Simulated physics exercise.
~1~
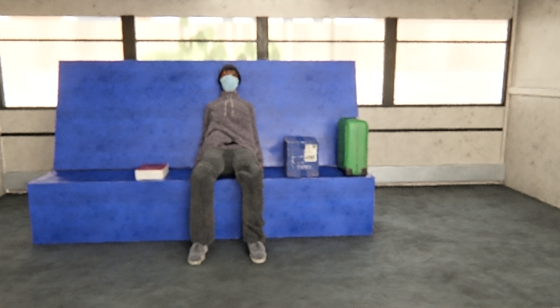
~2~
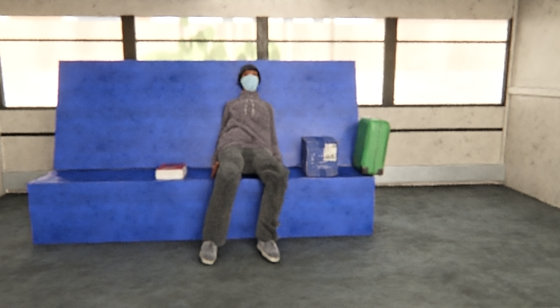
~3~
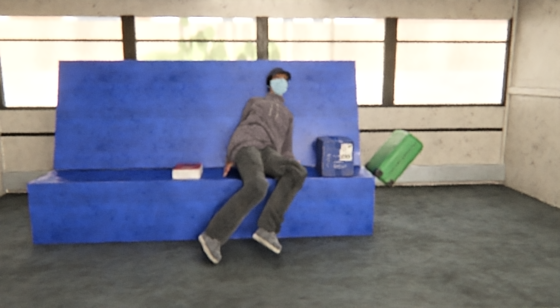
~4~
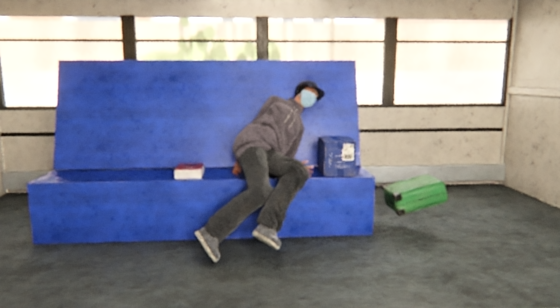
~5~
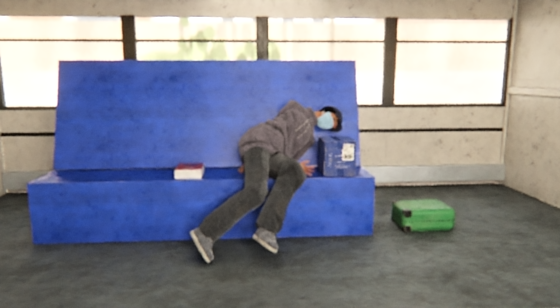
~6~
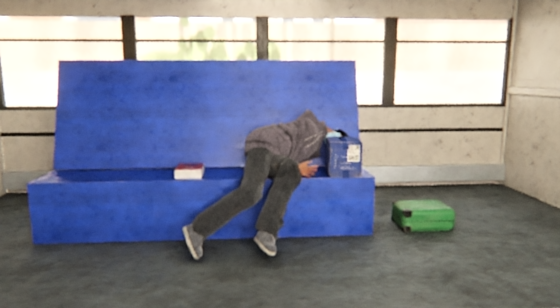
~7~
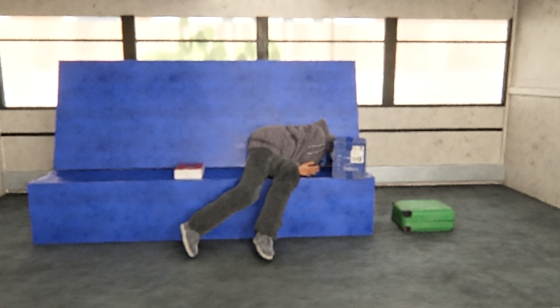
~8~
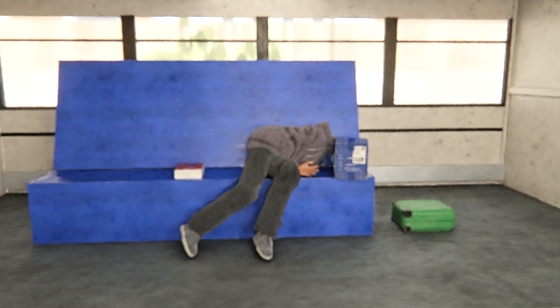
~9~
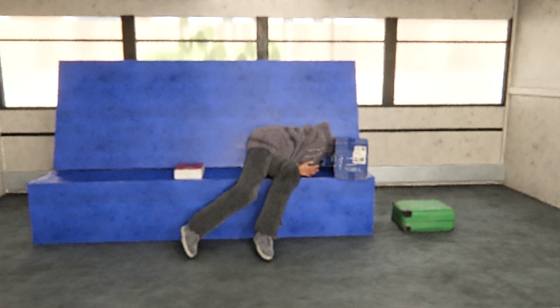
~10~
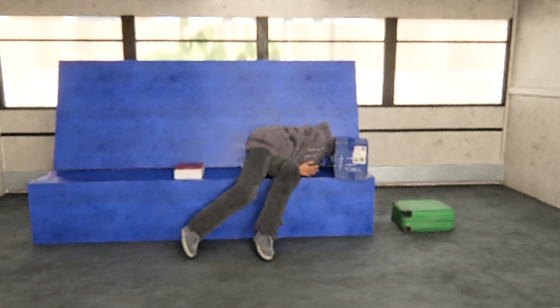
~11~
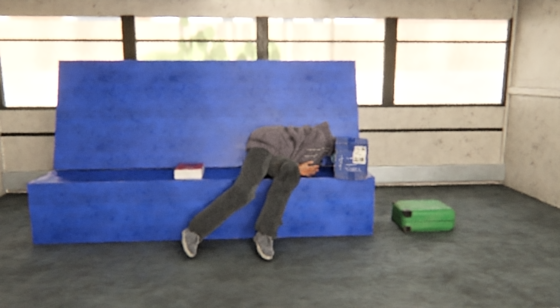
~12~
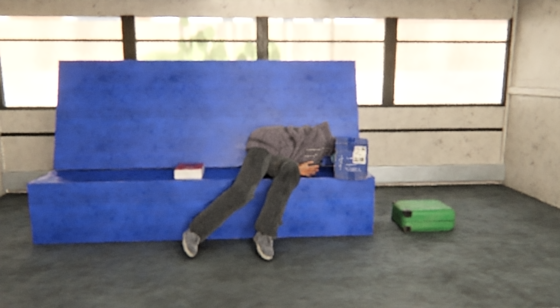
A masked person sitting slumped on a blue bench slid right along with a red book, a blue bag and a green case, which toppled off the end onto the floor; the person folded over sideways against the bag and lay still, everything else staying on.
